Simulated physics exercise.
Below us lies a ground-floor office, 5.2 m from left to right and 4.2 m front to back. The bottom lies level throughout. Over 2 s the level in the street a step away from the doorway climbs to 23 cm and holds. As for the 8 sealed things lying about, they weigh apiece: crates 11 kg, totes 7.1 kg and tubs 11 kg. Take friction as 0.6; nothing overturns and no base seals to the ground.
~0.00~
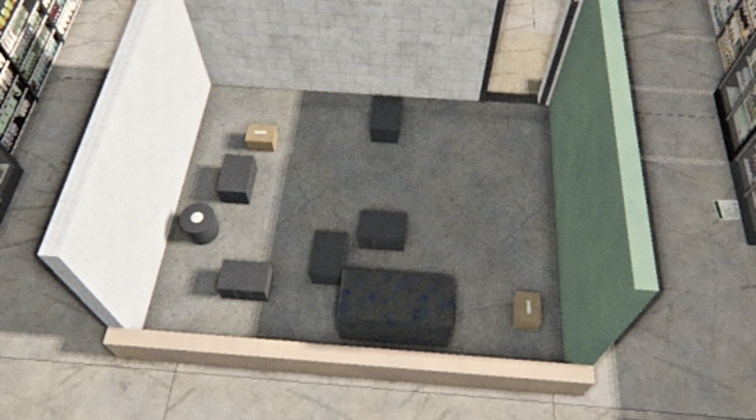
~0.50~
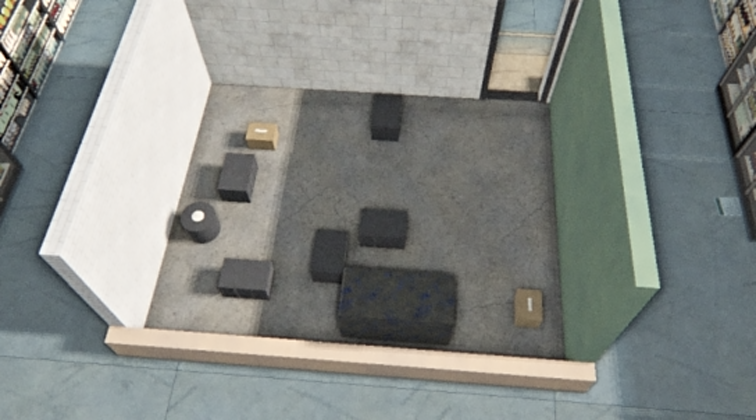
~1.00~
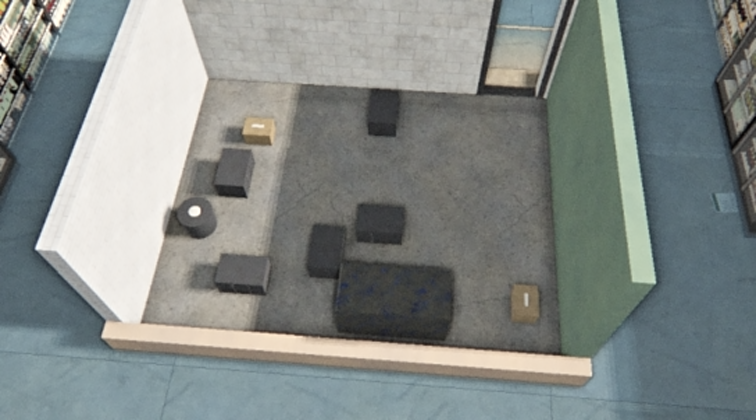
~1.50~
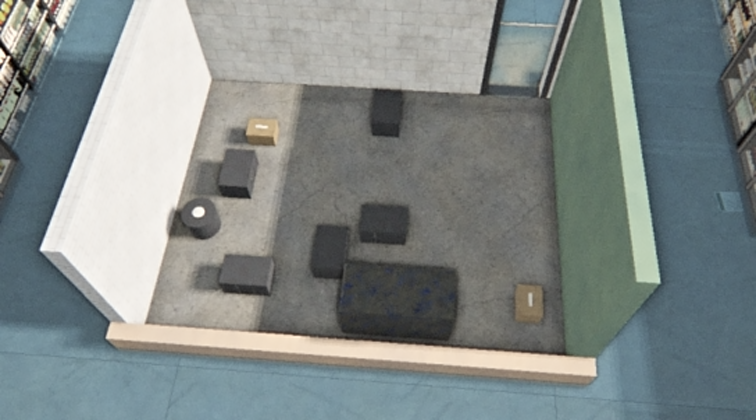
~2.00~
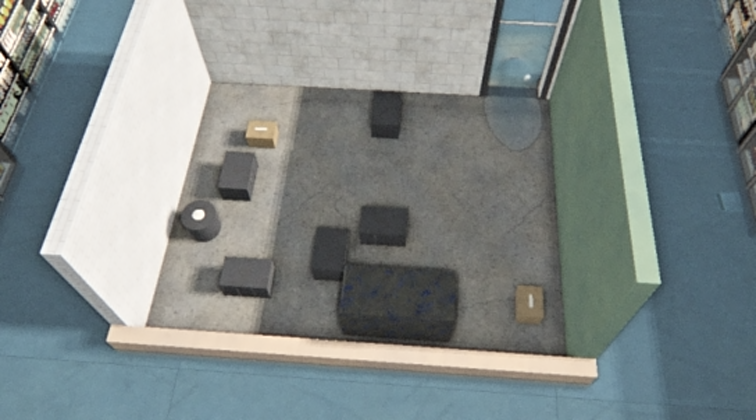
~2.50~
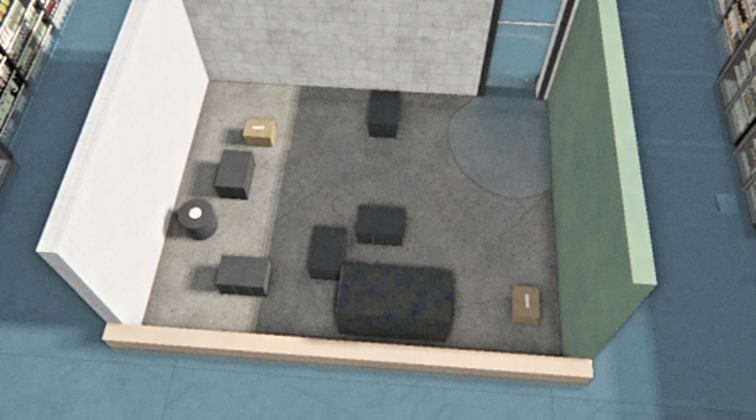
In a ground-floor office, water surrounds the walls, then spreads in through the doorway past still boxes.
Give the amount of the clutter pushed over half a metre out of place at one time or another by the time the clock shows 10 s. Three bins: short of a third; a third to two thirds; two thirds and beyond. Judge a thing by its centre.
The share is a third up to two thirds.
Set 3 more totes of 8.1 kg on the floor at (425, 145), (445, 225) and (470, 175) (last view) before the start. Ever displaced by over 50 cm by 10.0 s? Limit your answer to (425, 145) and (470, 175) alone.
In turn: Within the mark, beyond the mark.
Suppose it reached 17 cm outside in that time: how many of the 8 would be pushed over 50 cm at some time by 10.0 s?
Under that setup the answer is 1.
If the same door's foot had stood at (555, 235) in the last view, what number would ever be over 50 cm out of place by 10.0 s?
The count would be 5.
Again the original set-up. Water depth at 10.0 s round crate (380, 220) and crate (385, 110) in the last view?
Roughly 3 and 1 cm.
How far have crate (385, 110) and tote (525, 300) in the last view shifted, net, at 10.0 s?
Shifts: 0 cm / 100 cm.
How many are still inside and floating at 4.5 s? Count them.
By my count, 0.
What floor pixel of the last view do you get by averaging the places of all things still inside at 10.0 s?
Near (293, 209).
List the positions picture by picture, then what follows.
A crate at (328, 253) rests on the ground; a crate at (244, 275), on the bottom; 0.0 m2 under water; 0 of 8 have shifted, in the first frame.
A crate at (329, 251), on the bottom; a crate at (245, 274), on the bottom; 0.0 m2 under water; 0 of 8 have shifted, in the second frame.
A crate at (326, 246), on the bottom; a crate at (242, 269), on the bottom; 0.0 m2 under water; 0 of 8 have shifted, in the third frame.
A crate at (330, 247), on the bottom; a crate at (246, 270) rests on the ground; 0.0 m2 under water; 0 of 8 have shifted, in the fourth frame.
A crate at (330, 249), on the bottom; a crate at (246, 272), on the bottom; water covers 0.6 m2; 0 of 8 have shifted, in the fifth frame.
A crate at (327, 248) rests on the ground; a crate at (242, 271) rests on the ground; 2.1 m2 under water; 0 of 8 have shifted, in the sixth frame.
After 3.5 s 0 of 8 are over 50 cm from their spots; 0 afloat.
After 4.5 s 0 of 8 are over 50 cm from their spots; 0 afloat.
After 7.0 s 1 of 8 are over 50 cm from their spots; 2 afloat.
After 10.0 s 3 of 8 are over 50 cm from their spots, and 3 have been at some point; 1 afloat.
